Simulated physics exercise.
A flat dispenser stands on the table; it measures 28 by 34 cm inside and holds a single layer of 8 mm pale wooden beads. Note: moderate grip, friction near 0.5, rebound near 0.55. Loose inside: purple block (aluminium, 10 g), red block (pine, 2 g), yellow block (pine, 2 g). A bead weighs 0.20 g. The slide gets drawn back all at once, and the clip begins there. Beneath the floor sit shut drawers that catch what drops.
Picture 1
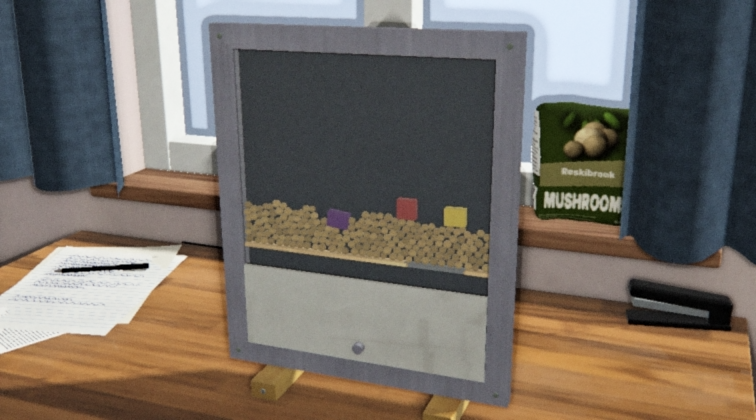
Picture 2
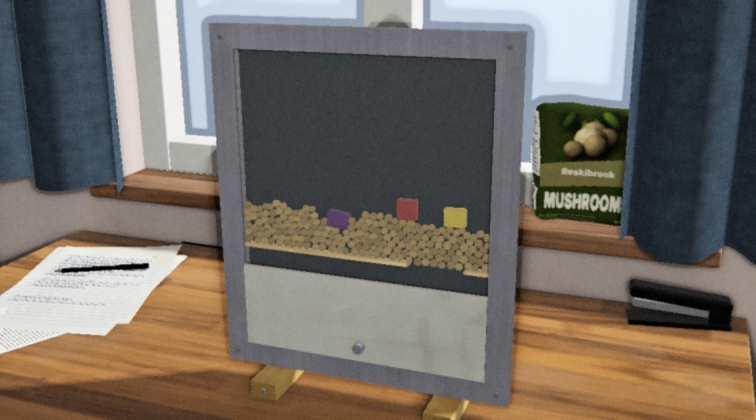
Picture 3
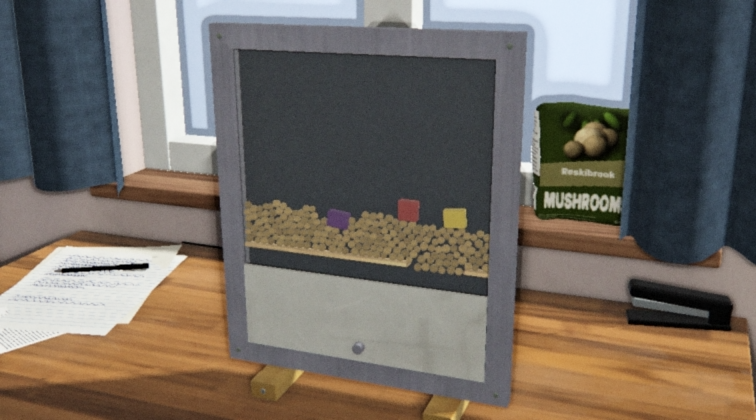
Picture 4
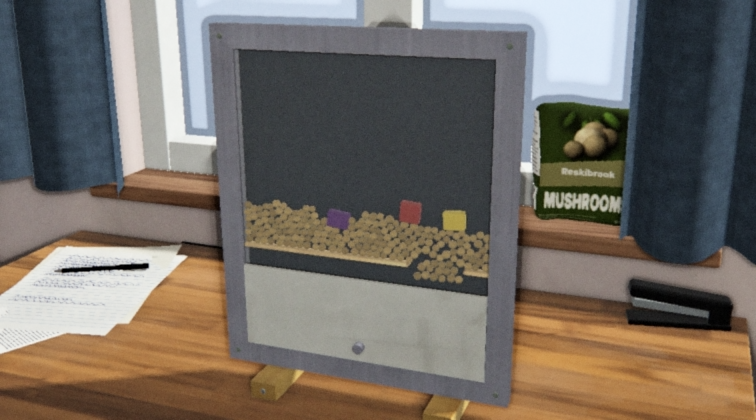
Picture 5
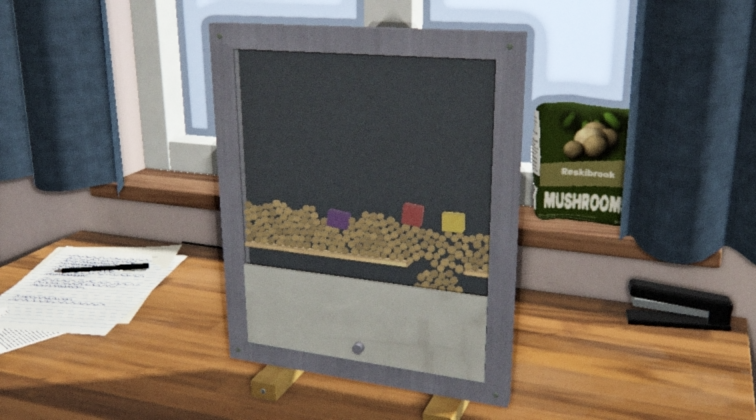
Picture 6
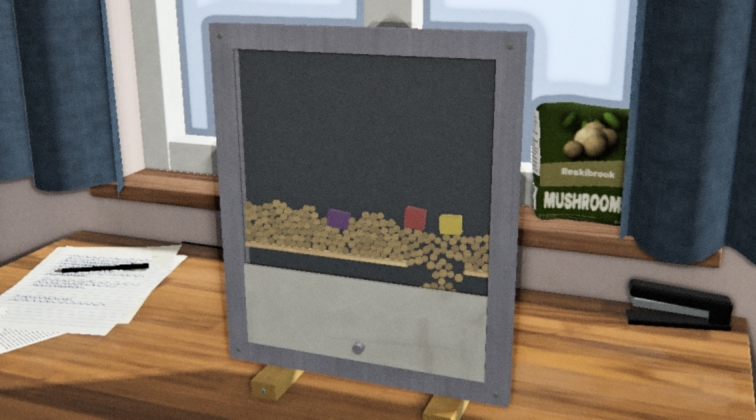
A framed dispenser stood on a table, holding pale beads and purple, red and yellow blocks, as a gap opened in its floor, beads dropped through, and the red and yellow blocks sank slightly.
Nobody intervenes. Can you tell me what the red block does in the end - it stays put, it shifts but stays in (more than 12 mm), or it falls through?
In the end it falls out.
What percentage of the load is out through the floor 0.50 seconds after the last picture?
Around 40 per cent.
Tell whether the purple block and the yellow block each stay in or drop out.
Purple block in, yellow block drops out.
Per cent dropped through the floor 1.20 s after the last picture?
Something like 40 in a hundred.
Then, 0.15 s later than the last picture, 30 % are out; purple block moved 0.0 cm tilted 7°; red block moved 5.9 cm tilted 18°; yellow block moved 8.4 cm tilted 71°.
Then, 0.50 s later than the last picture, 40 % are out; purple block moved 0.1 cm tilted 7°; red block below the floor; yellow block below the floor.
Then, 1.20 s later than the last picture, 40 % are out; purple block moved 0.1 cm tilted 8°; red block below the floor; yellow block below the floor.
At rest 1.4 s after the last picture, 40 % are out; purple block moved 0.1 cm tilted 8°; red block below the floor; yellow block below the floor.
